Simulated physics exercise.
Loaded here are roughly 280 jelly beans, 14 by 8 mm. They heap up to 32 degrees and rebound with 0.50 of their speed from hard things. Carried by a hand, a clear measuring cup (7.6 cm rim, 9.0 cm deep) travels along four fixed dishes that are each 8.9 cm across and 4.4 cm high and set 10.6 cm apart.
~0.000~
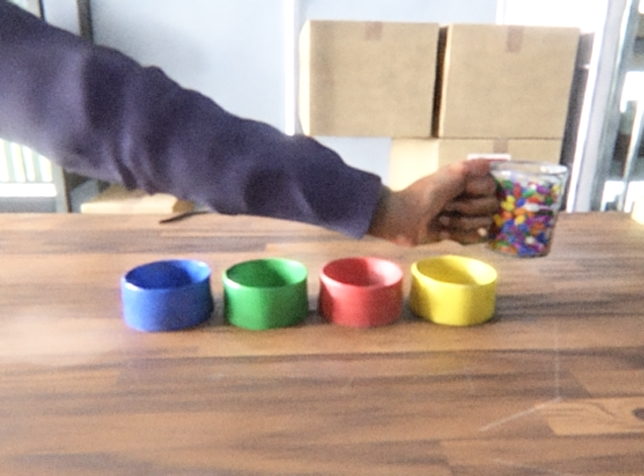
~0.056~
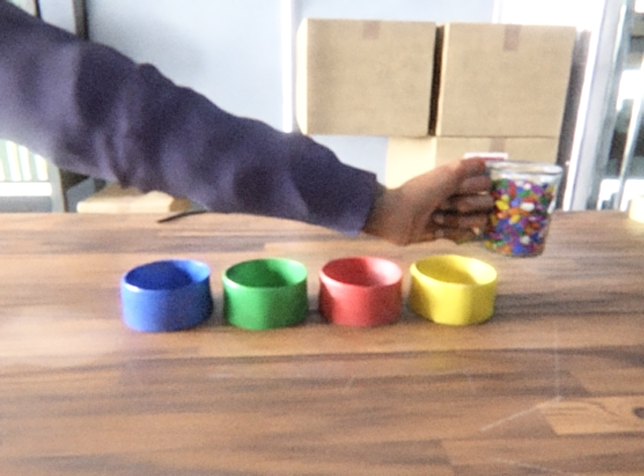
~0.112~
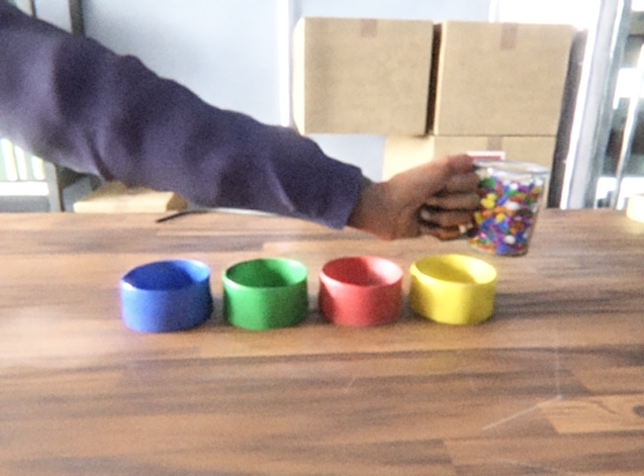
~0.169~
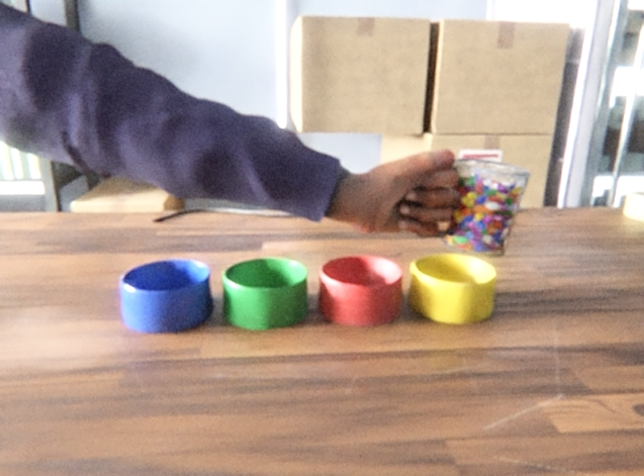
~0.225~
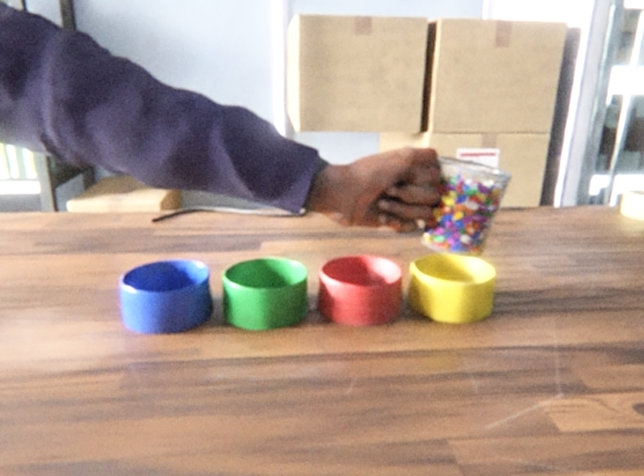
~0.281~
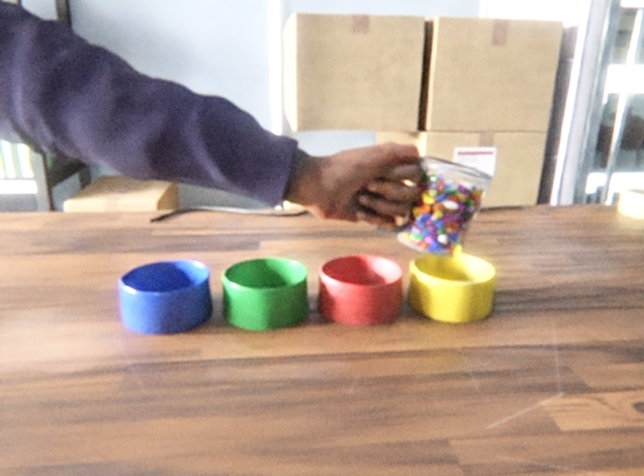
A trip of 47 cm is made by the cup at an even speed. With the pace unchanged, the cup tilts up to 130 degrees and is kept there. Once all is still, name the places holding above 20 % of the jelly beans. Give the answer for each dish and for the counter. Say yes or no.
Red: No, blue: Yes, green: No, yellow: No, counter: Yes.
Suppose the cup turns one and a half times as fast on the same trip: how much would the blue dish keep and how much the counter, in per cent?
Then blue ends at 50 and the counter at 50.
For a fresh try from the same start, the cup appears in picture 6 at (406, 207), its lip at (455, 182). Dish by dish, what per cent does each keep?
Red 0; blue 60; green 0; yellow 0.
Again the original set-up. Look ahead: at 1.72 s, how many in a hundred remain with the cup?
Near 80 per cent of the load.
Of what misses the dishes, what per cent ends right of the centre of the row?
The answer is some 0 per cent.
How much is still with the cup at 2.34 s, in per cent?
About 0 percent.
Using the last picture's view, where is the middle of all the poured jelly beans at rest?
Centre at rest: Approx. (153, 300) px.
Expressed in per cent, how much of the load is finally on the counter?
Estimate: Near 30 per cent.
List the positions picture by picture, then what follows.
In the first frame, cup at (522, 209), tilt 0 degrees, lip at (562, 168), moved 0.0 cm; middle of the pieces at (524, 218); yellow dish at (454, 271); red dish at (361, 272); green dish at (266, 273); blue dish at (167, 274).
In the second frame, cup at (516, 208), tilt 1 degrees, lip at (557, 168), moved 0.5 cm; middle of the pieces at (518, 217).
In the third frame, cup at (502, 207), tilt 3 degrees, lip at (544, 169), moved 2.1 cm; middle of the pieces at (504, 217).
In the fourth frame, cup at (482, 207), tilt 7 degrees, lip at (525, 170), moved 4.3 cm; middle of the pieces at (483, 216).
In the fifth frame, cup at (462, 207), tilt 10 degrees, lip at (506, 173), moved 6.6 cm; middle of the pieces at (462, 216).
In the sixth frame, cup at (442, 207), tilt 14 degrees, lip at (488, 175), moved 8.8 cm; middle of the pieces at (442, 216); yellow dish at (452, 268); red dish at (361, 270); green dish at (265, 273); blue dish at (166, 276). Its pace works out near 65 degrees a second; the hand travels 40 cm a second.
Then, at 1.14 s, tilt 68 degrees; cup holds 100 %.
After 1.72 s, tilt 104 degrees; cup holds 80 %, blue 20 %.
After 2.34 s, tilt 130 degrees; cup holds 0 %, blue 70 %.
In the end, at 3.2 s, red 0 %, blue 70 %, green 0 %, yellow 0 %, counter 30 %.
